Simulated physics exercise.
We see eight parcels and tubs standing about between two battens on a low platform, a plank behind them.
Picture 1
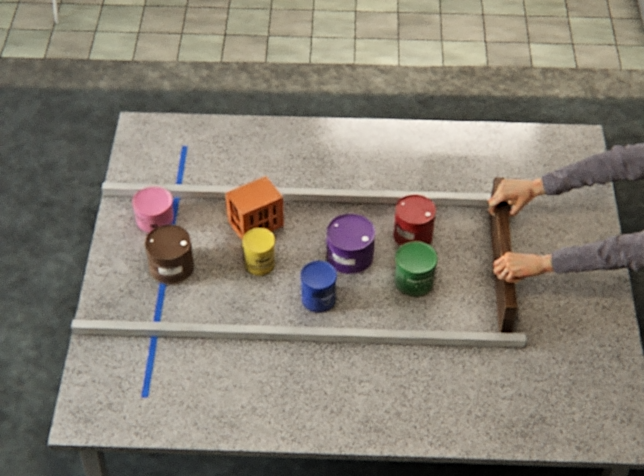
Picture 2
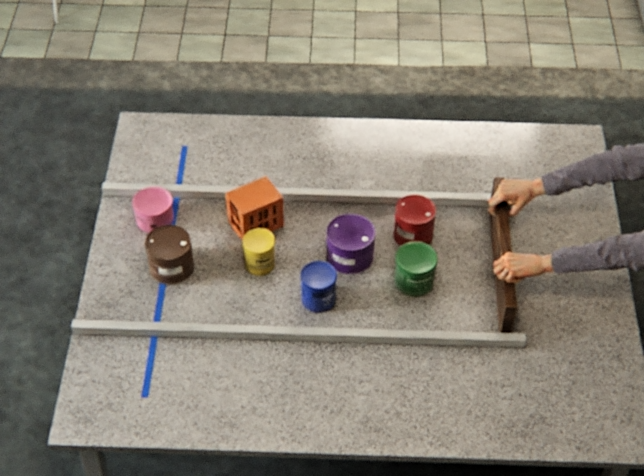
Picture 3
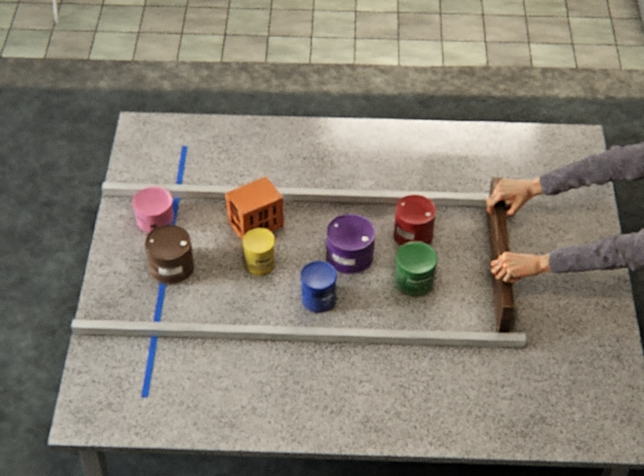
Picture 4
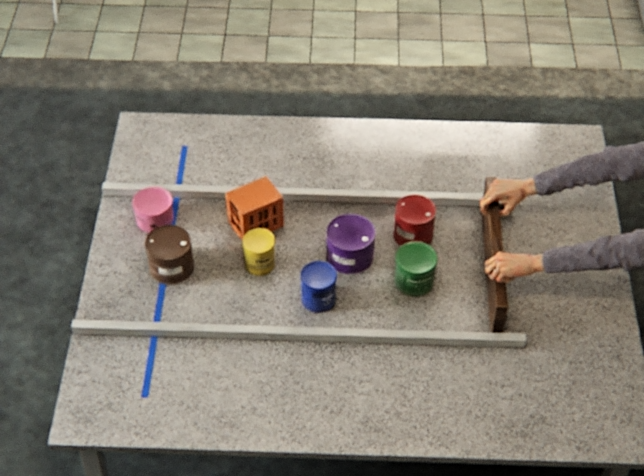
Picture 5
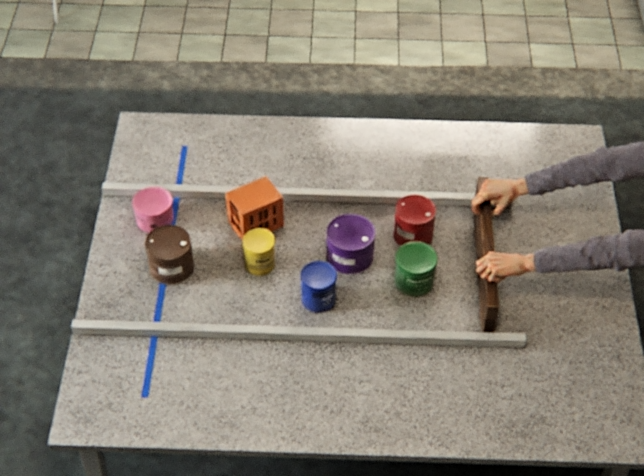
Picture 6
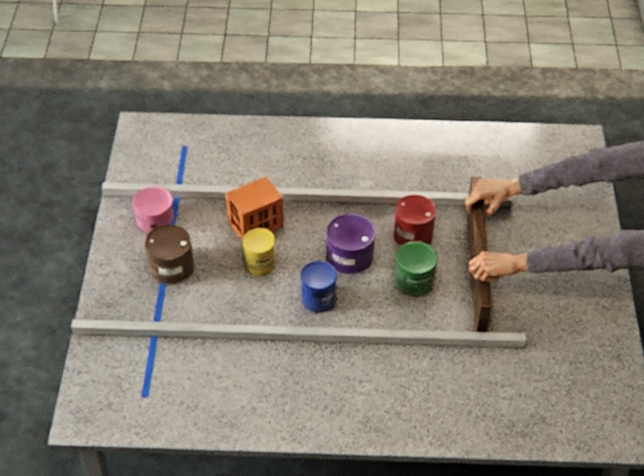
Two hands in grey sleeves grip a dark plank at the right of a speckled grey platform, seen from above by a still camera. Between two pale battens stand pink and brown containers near a blue tape line at left, an orange crate, and yellow, blue, purple, red and green tubs. The hands hold the plank nearly still, then slide it slightly left, while the containers stay put.
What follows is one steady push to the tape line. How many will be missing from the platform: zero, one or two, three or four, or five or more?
In the end the number that fall off is one or two.
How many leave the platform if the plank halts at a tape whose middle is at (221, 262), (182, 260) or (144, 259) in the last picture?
In that order 0, 1 and 3.
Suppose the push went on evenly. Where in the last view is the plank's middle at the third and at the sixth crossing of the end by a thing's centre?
About (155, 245), then (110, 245).
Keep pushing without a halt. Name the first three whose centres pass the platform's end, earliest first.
Earliest first: The pink pail, then the brown canister, then the orange crate.
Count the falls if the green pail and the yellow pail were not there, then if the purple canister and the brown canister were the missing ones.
It would be 1 and 1.
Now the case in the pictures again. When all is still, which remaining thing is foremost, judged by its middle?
The orange crate ends nearest.
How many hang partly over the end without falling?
That would be 1.
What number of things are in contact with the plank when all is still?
3 of them.
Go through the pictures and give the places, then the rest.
Pink pail (154, 210); brown canister (170, 255); orange crate (255, 210); plank (502, 254); tape (166, 260), in the first picture.
Brown canister (170, 255); blue pail (319, 287), in the second picture.
Orange crate (255, 210); purple canister (350, 244), in the third picture.
Pink pail (154, 210); red canister (414, 222), in the fourth picture.
Brown canister (170, 255); yellow pail (259, 252), in the fifth picture.
Pink pail (154, 210); brown canister (170, 255); orange crate (255, 210); plank (478, 254); tape (166, 260), in the sixth picture.
Early on, none off yet; pink pail at rest near (154, 210); brown canister at rest near (170, 255); orange crate at rest near (255, 210).
Finally, the number that fall off is one or two; lost, brown canister and pink pail.
